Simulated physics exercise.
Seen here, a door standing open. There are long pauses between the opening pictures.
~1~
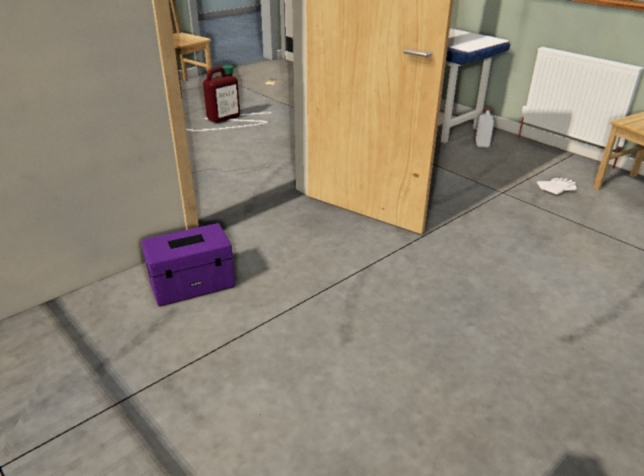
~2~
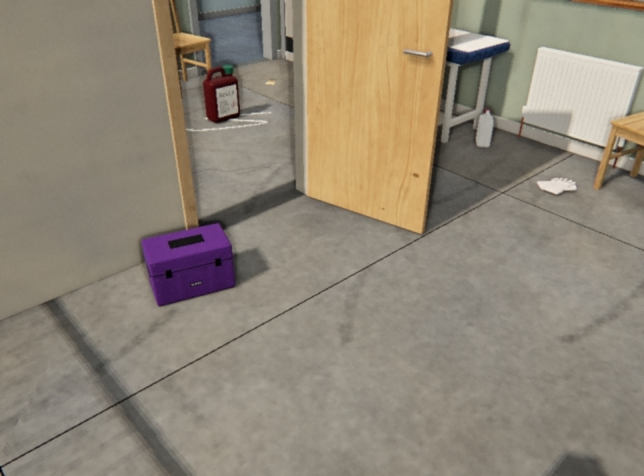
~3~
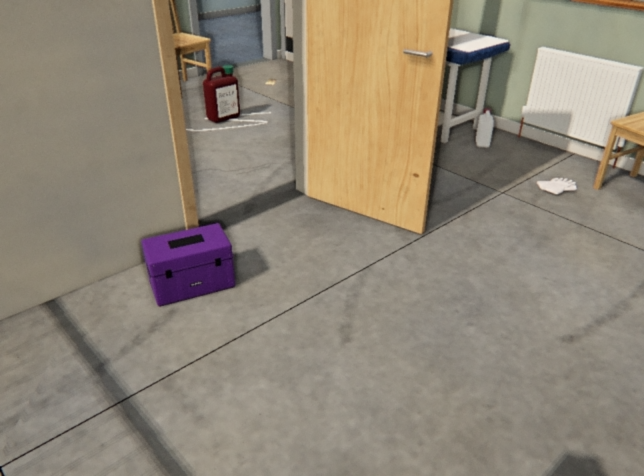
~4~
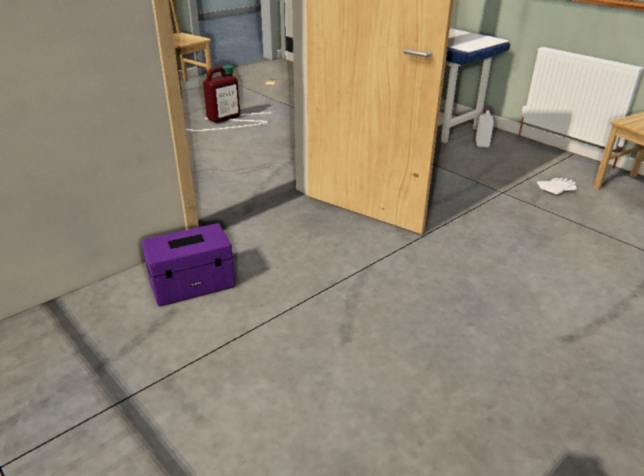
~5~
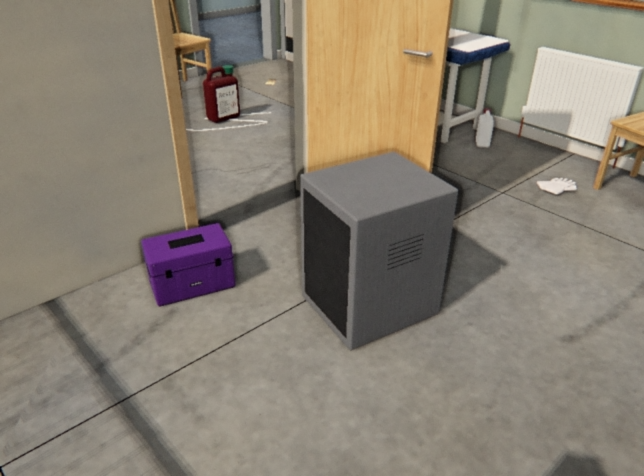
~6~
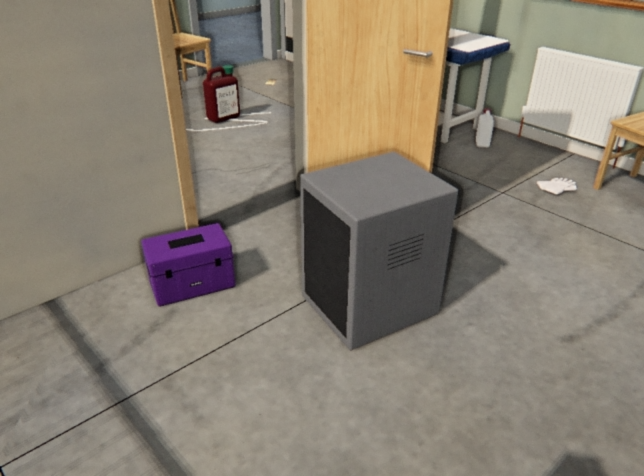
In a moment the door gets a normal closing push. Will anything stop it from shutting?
The door shuts.
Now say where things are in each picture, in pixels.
The first picture shows door wide open and still; purple toolbox (190, 263).
The second picture shows door wide open and still; purple toolbox (190, 263).
The third picture shows door wide open and still; purple toolbox (190, 263).
The fourth picture shows door wide open and still; purple toolbox (190, 263).
The fifth picture shows door wide open and still; purple toolbox (190, 263).
The sixth picture shows door wide open and still; grey appliance (373, 248); purple toolbox (190, 263).
Then, 1.10 s past the last view, door at 74°.
Then, 2.00 s past the last view, door at 33°.
Finally, door at 0°; both still in place. Final places as the last picture's camera would see them, grey appliance near (373, 248).
